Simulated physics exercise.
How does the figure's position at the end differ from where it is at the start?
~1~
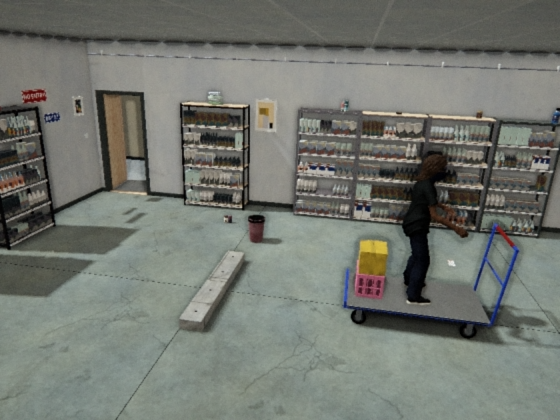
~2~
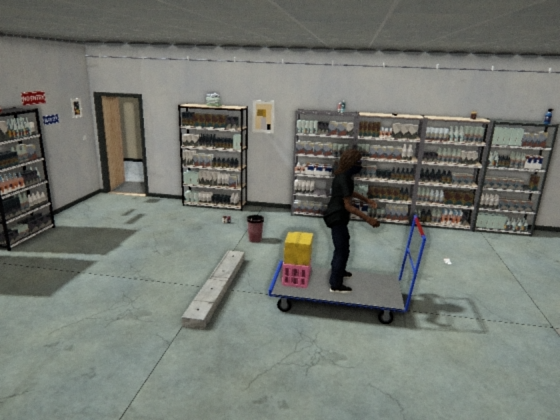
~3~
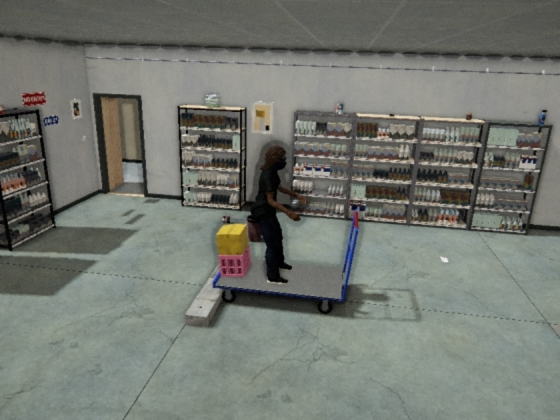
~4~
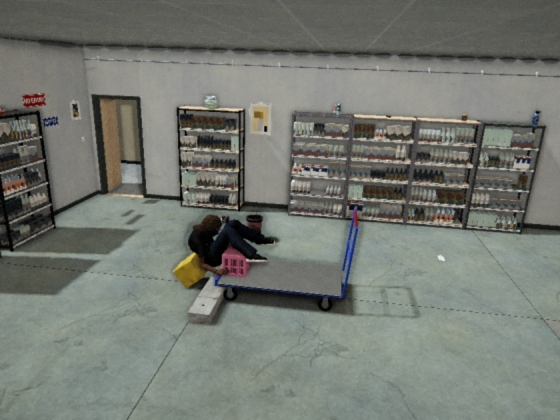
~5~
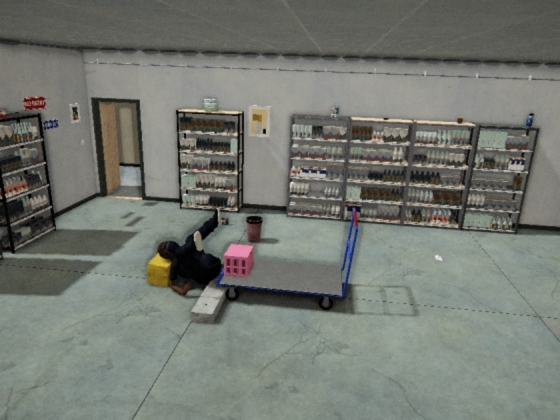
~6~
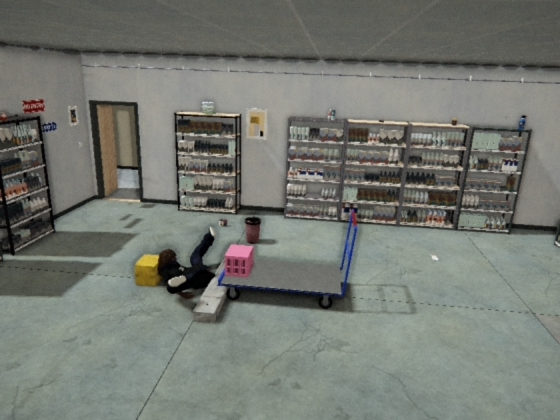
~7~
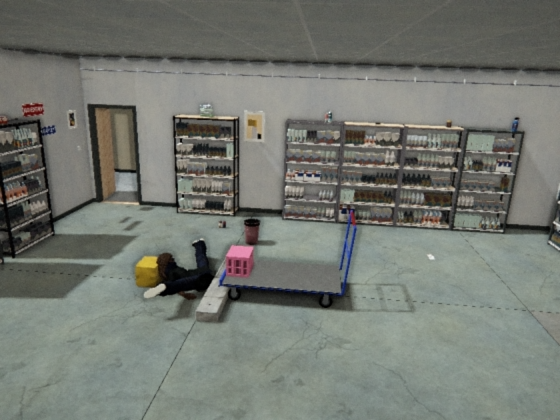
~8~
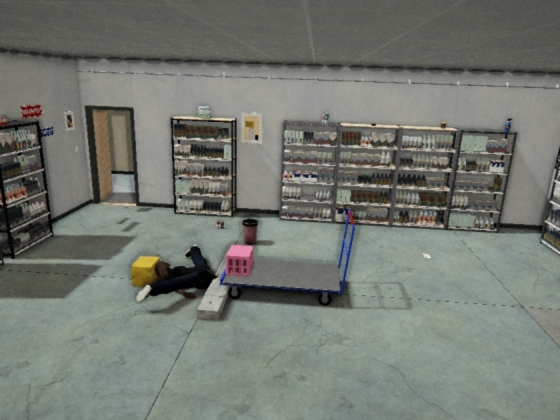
At the start the figure stands on the trolley on the right side of the room, in front of the shelves. By the end it lies on the floor farther left, just past the low kerb and next to the yellow carton.
A dark-clothed figure stands on a flat grey trolley with a blue handle, in a concrete-floored room lined with shelves of bottles, seen from a raised viewpoint. A yellow carton sits on a pink crate at the deck's left end. The trolley rolls left, with the figure facing the handle, and stops at a low pale kerb. The figure topples backward over the left edge as the yellow carton tips off. Both land beyond the kerb, and the figure slumps limply. At the end it lies sprawled beside the carton, while the pink crate remains upright on the still trolley.
